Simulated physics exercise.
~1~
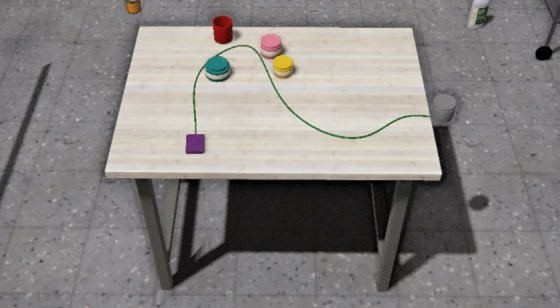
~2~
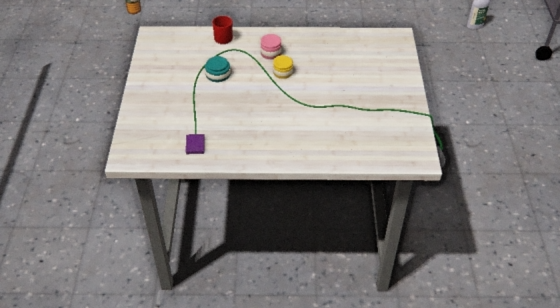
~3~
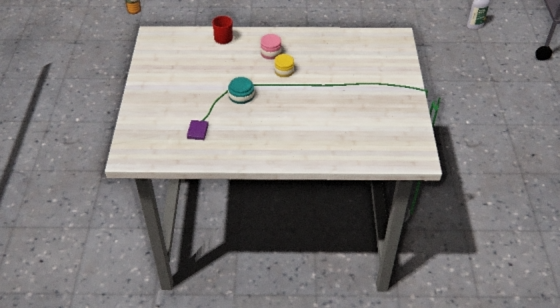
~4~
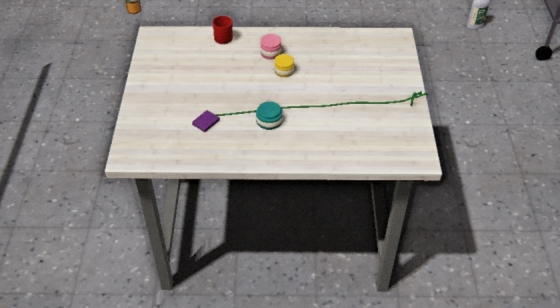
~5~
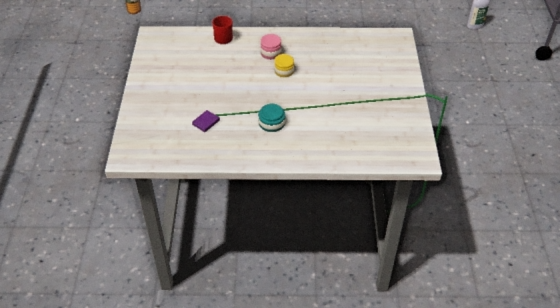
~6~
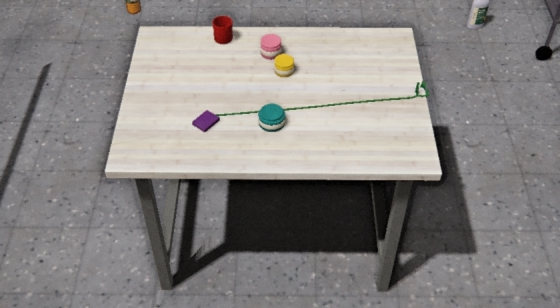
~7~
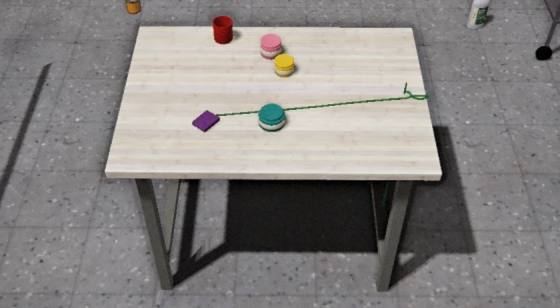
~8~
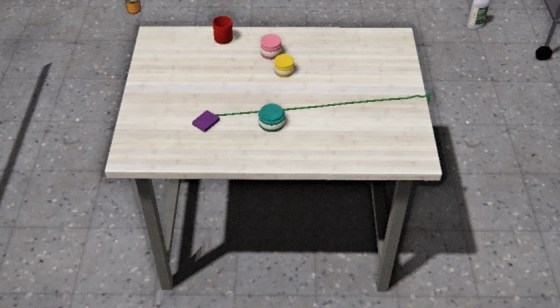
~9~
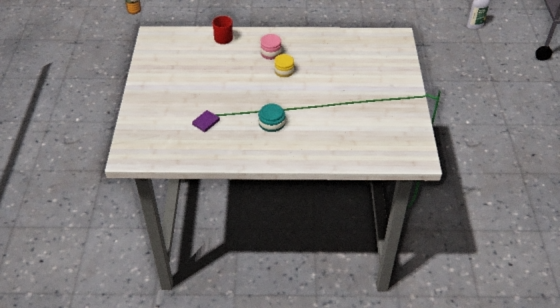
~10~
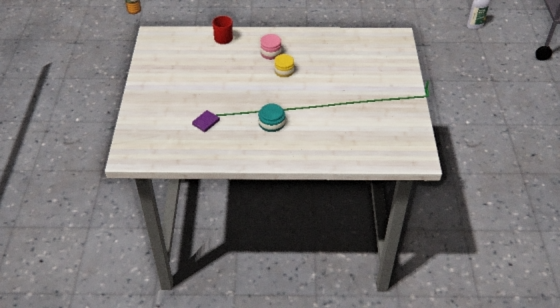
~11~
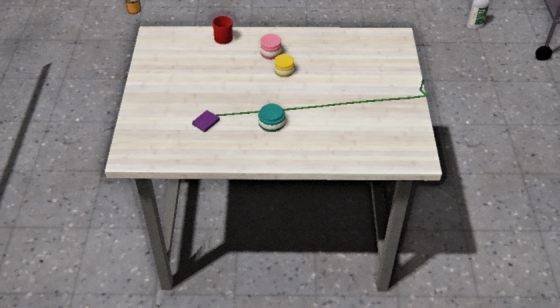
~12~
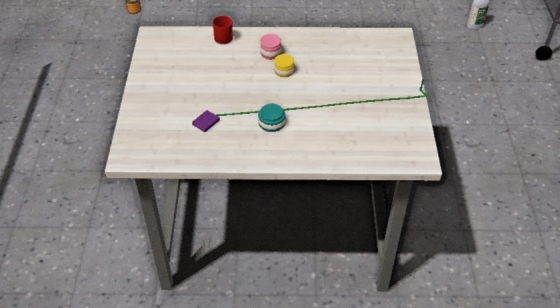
A grey object tied by a thin green cable to a small purple block drops off the right edge of a pale wooden table. The curved cable pulls straighter, sliding across the tabletop as the grey object falls out of view. Drawn tight, it drags the teal jar toward the right and the front, while the purple block turns and shifts slightly the same way. The cable's far end then flicks up and down at the right edge before settling. The teal jar and purple block rest on the table, with the red mug, pink tin and yellow tin unmoved.
